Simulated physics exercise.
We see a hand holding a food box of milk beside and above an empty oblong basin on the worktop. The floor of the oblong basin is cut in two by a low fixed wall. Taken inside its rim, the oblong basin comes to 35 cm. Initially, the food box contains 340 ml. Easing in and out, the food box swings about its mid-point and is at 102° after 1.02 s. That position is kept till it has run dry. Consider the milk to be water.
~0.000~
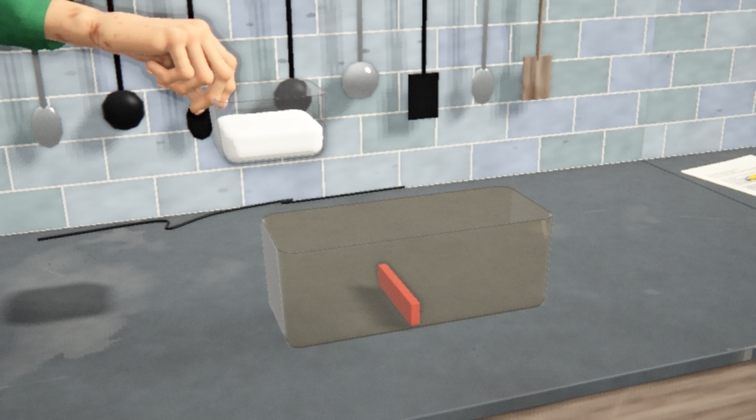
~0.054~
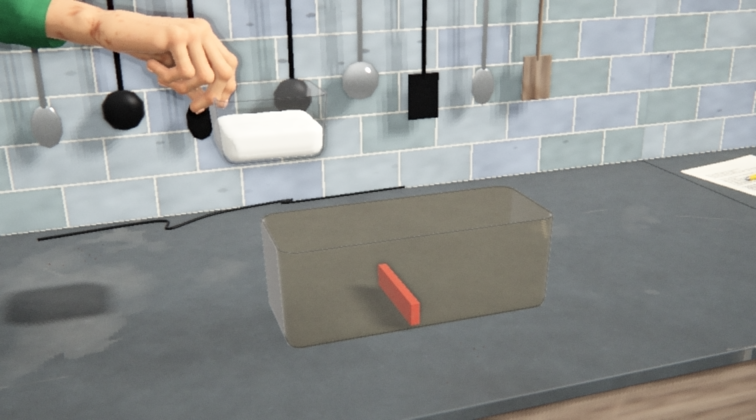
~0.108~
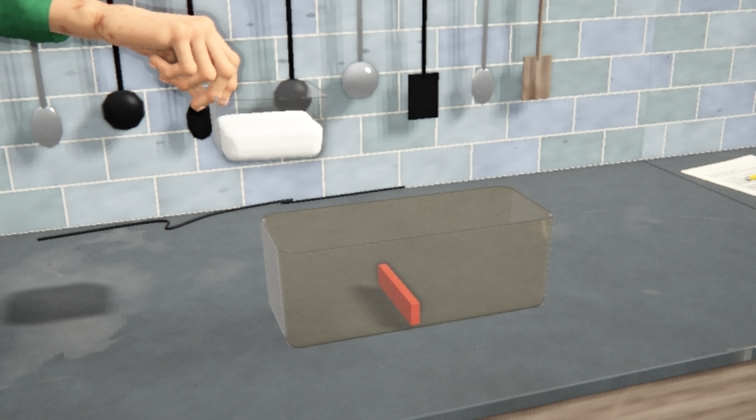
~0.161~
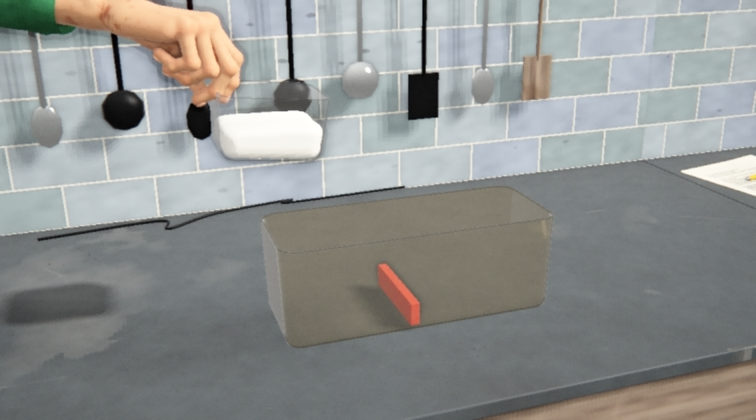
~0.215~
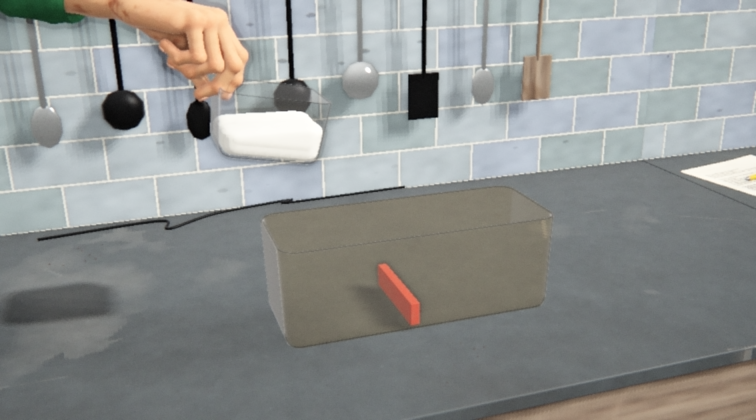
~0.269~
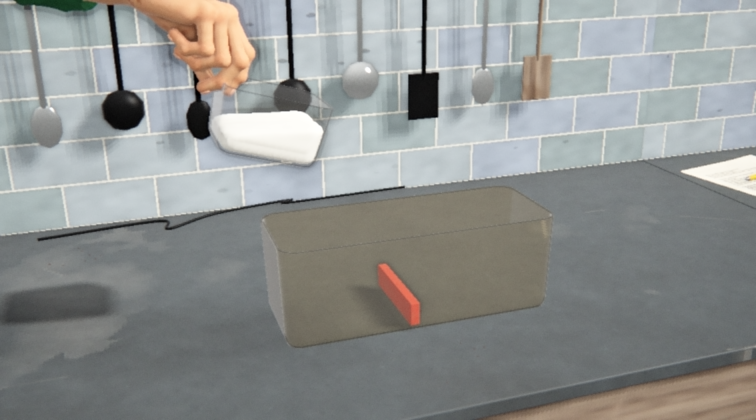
A hand above a clear oblong basin on the worktop held a see-through food box of milk, barely moving it at first, then tilted it gradually, its right end dipping lower.
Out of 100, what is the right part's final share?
About 9 out of 100.
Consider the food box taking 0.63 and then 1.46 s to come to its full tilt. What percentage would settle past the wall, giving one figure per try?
10 then 10 %.
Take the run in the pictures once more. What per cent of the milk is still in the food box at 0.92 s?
Near 14 percent, more or less.
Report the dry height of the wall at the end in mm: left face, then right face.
Left roughly 14 mm; right roughly 30 mm.
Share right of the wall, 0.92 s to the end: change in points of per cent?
Change: Increase, about 7.
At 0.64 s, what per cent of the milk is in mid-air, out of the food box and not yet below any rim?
Estimate: About 32 % of all of it.
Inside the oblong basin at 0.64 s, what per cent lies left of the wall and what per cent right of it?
I'd say some 4 in a hundred on the left and 0 on the right.
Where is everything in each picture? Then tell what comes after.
Tilt 0°; pouring edge (317, 88); surface from (218, 126) to (313, 118); the oblong basin's rim runs from (270, 236) to (532, 202); the wall's top is at (398, 284), in the first frame.
Tilt 1°; pouring edge (317, 88); surface from (217, 126) to (313, 118), in the second frame.
Tilt 3°; pouring edge (318, 90); surface from (218, 125) to (313, 118), in the third frame.
Tilt 6°; pouring edge (320, 93); surface from (217, 126) to (313, 119), in the fourth frame.
Tilt 11°; pouring edge (322, 98); surface from (216, 125) to (313, 119), in the fifth frame.
Tilt 17°; pouring edge (323, 103); surface from (215, 125) to (314, 119), in the sixth frame.
By 0.64 s the tilt is 71° and 64 per cent is still to pour, 4 is left of the wall and 0 right of it.
By 0.92 s the tilt is 100° and 15 per cent is still to pour, 66 is left of the wall and 3 right of it.
By 1.21 s the tilt is 102° and 0 per cent is still to pour, 88 is left of the wall and 9 right of it.
By 1.52 s the tilt is 102° and 0 per cent is still to pour, 90 is left of the wall and 9 right of it.
At rest 90 per cent lies left of the wall, 9 right of it and 1 outside.
